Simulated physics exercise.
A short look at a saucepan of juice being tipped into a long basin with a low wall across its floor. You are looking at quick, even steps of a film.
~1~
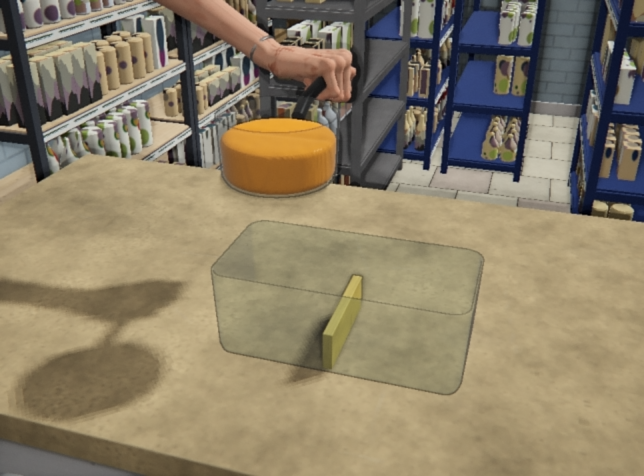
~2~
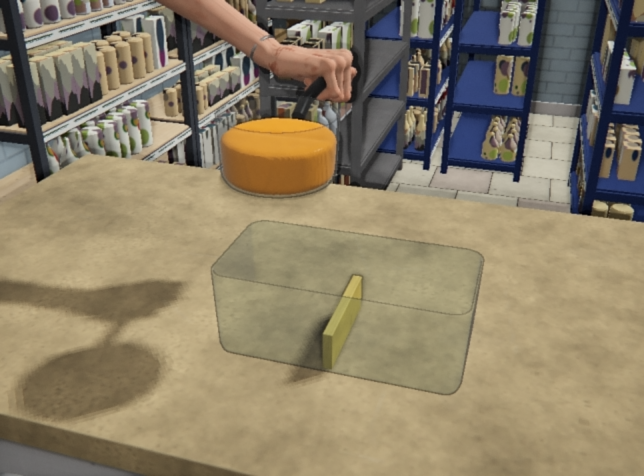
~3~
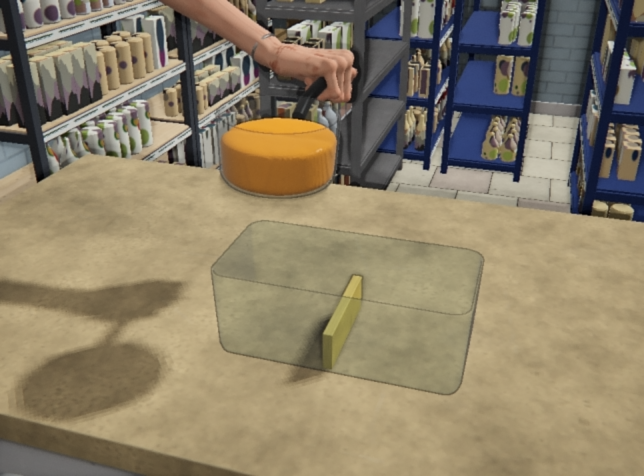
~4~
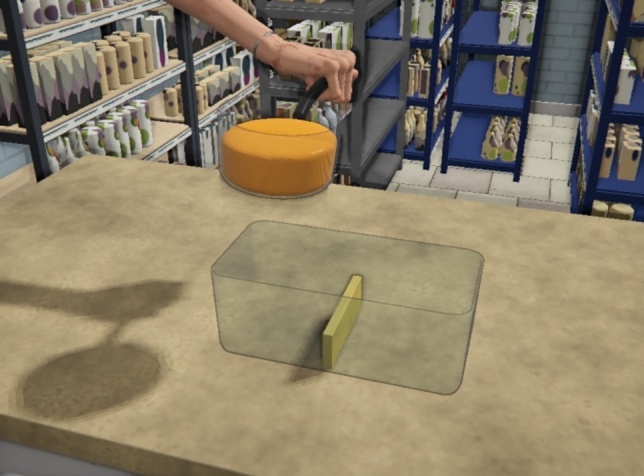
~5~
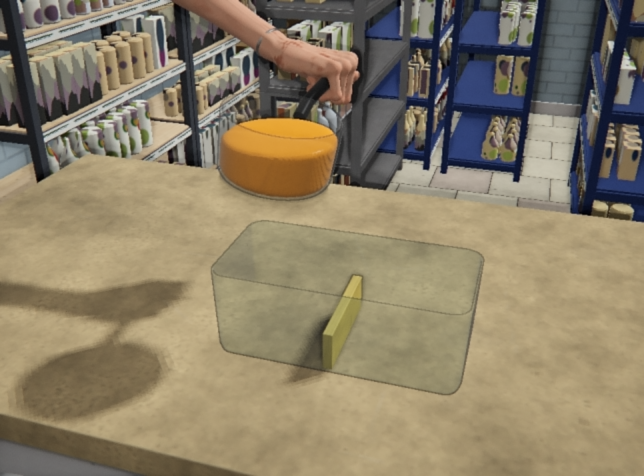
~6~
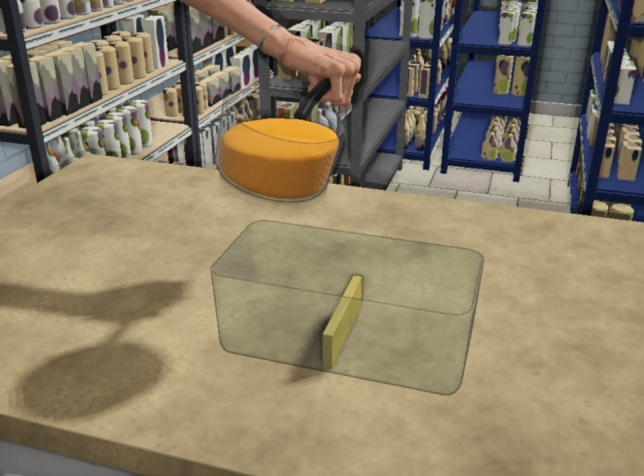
In a shop aisle with stocked shelves, a hand holds a saucepan of orange juice above a counter, behind a clear long basin with a low yellow wall across its floor, and slowly tilts the pan slightly to the right.
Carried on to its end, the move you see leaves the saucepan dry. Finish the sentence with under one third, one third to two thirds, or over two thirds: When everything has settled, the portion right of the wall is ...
When everything has settled, the portion right of the wall is over two thirds.
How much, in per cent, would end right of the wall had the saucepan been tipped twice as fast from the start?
Roughly 90 percent.
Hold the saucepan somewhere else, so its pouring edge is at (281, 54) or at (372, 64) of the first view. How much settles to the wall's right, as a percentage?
In order, some 50 and 95 percent.
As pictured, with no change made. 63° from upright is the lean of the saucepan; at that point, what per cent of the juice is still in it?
Near 70 %.
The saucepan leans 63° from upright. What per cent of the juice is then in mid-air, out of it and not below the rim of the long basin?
Roughly 25 percent.
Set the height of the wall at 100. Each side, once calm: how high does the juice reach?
The left side sits at 0 per cent and the right side at 60.
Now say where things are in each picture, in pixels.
In the first picture, it leans 0°; its right rim is at (336, 121); the juice meets the walls at (227, 129) and (335, 141); the long basin's rim runs from (232, 246) to (478, 284); the wall's top is at (343, 305).
In the second picture, it leans 1°; its right rim is at (337, 121); the juice meets the walls at (228, 129) and (335, 141).
In the third picture, it leans 2°; its right rim is at (338, 123); the juice meets the walls at (228, 129) and (335, 142).
In the fourth picture, it leans 5°; its right rim is at (339, 127); the juice meets the walls at (228, 129) and (335, 141).
In the fifth picture, it leans 10°; its right rim is at (340, 131); the juice meets the walls at (228, 129) and (337, 143).
In the sixth picture, it leans 15°; its right rim is at (342, 137); the juice meets the walls at (227, 130) and (338, 143).
A moment on, the tilt is 63° and 68 per cent is still to pour, 0 is left of the wall and 6 right of it.
Next, the tilt is 92° and 18 per cent is still to pour, 2 is left of the wall and 67 right of it.
Then the tilt is 98° and 2 per cent is still to pour, 4 is left of the wall and 91 right of it.
Later the tilt is 98° and 0 per cent is still to pour, 5 is left of the wall and 94 right of it.
At rest 6 per cent lies left of the wall, 94 right of it and 1 outside.
